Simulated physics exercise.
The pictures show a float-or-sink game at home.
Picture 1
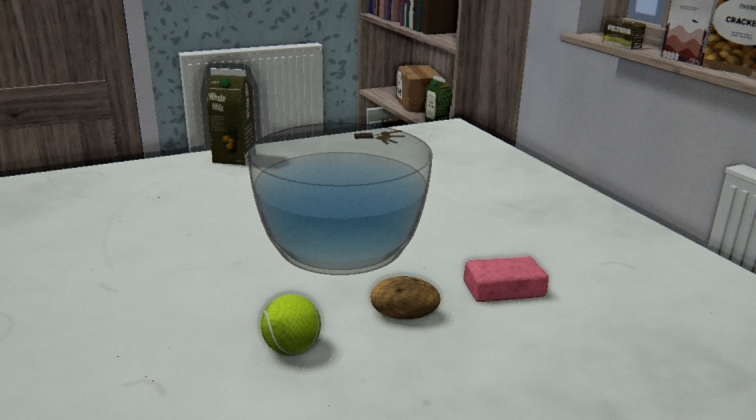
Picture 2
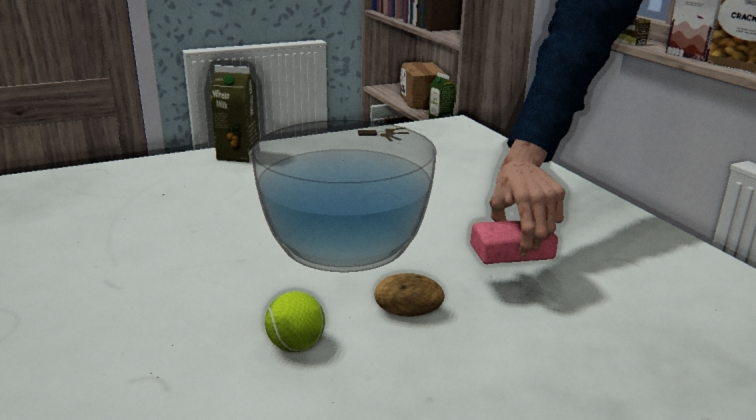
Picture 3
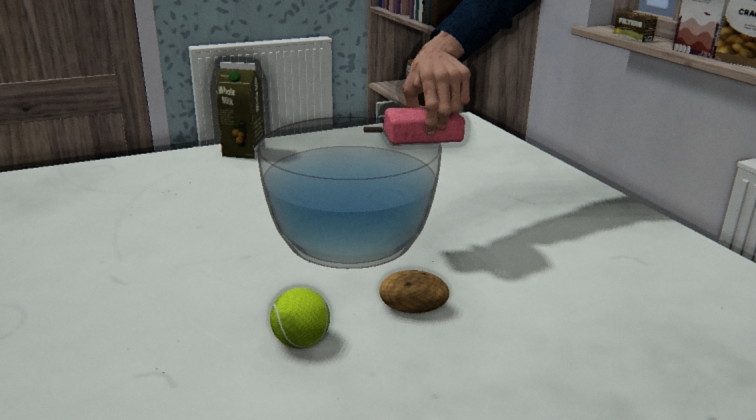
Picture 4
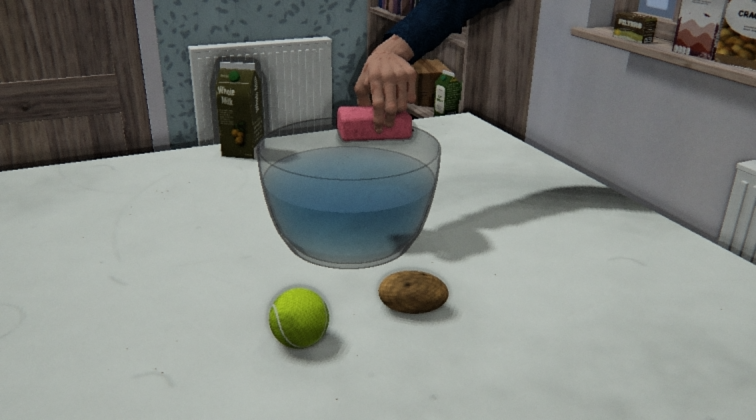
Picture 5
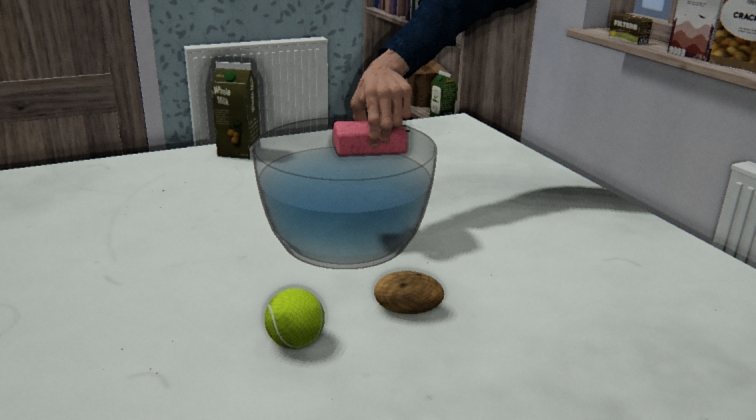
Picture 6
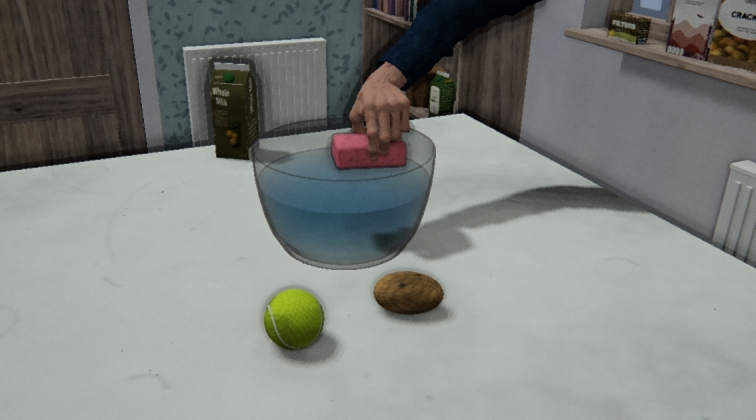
On a pale table indoors, a hand picked up the pink sponge to the right of a potato and tennis ball, carried it over a clear tub of water, and lowered it to just above the surface.
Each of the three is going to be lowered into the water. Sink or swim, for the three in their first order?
Well, from the left it remains up, then falls to the base, then remains up.
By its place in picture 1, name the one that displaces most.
My pick is the centre of the three.
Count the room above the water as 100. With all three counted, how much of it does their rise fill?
That comes out at around 10 percent.
Soon after, the sponge floats.
Later, the potato goes to the bottom.
In the end, the tennis ball floats; afloat, tennis ball and sponge.
